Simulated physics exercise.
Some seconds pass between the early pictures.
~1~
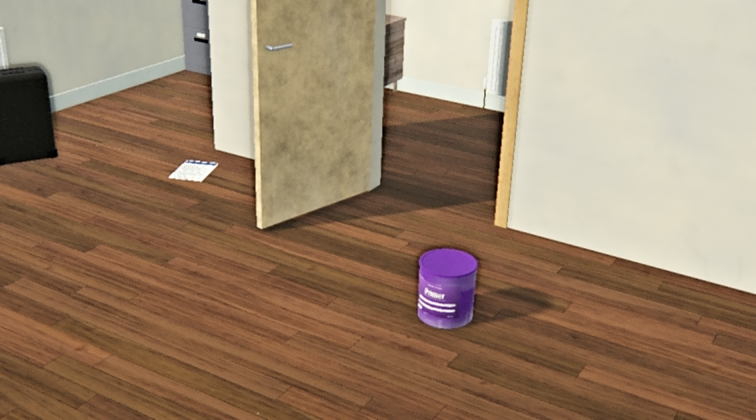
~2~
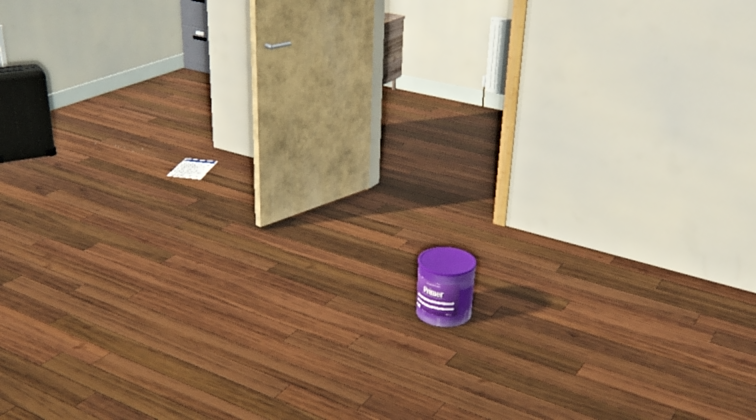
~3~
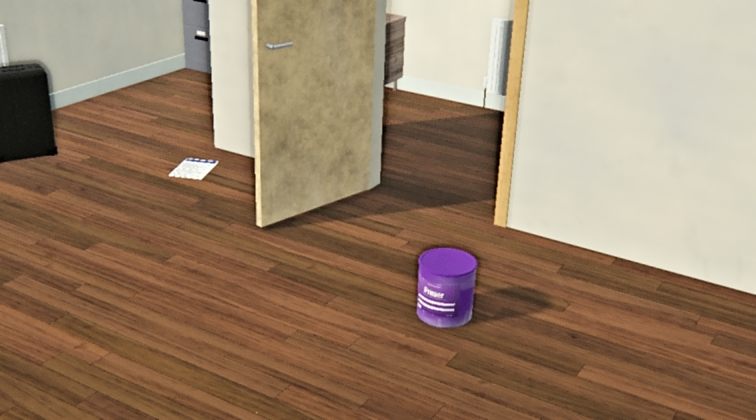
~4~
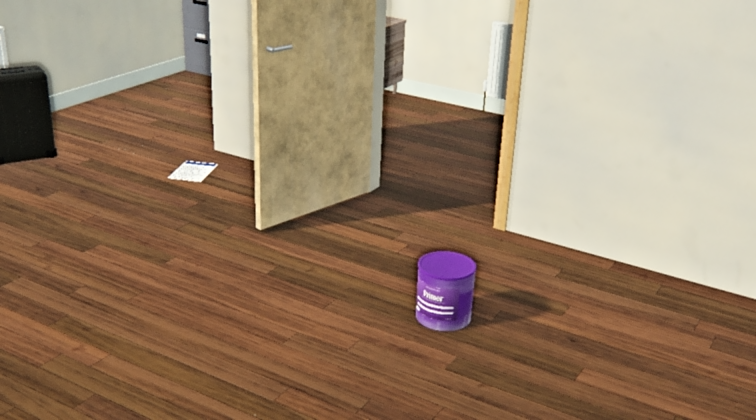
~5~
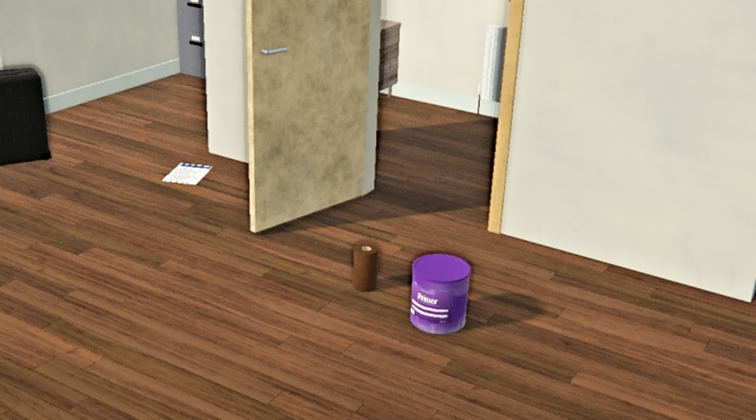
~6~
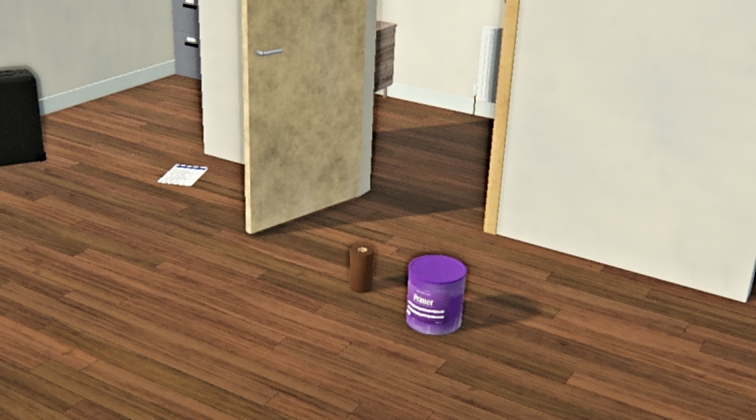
Room with dark wooden floor, a purple pail standing still near an open door, a small brown roll appearing beside it.
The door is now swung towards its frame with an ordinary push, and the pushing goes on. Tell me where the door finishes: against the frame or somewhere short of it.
My prediction is that the door will travel its full swing.
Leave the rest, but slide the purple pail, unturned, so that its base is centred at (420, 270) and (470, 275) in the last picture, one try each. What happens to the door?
Try one: Swings all the way; try two: Swings all the way.
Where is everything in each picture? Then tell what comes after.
The first frame shows door wide open and still; purple pail (447, 288).
The second frame shows door wide open and still; purple pail (445, 287).
The third frame shows door wide open and still; purple pail (446, 288).
The fourth frame shows door wide open and still; purple pail (445, 291).
The fifth frame shows door wide open and still; purple pail (440, 294).
The sixth frame shows door wide open and still; brown roll (362, 269); purple pail (436, 295).
Then, 0.50 s after the last picture, door at 87°.
Then, 0.90 s after the last picture, door at 57°.
Then, 1.20 s after the last picture, door at 32°.
Then, 1.50 s after the last picture, door at 6°.
At rest, door at 0°; both in place. Seen from the same camera at the end, brown roll near (362, 269).
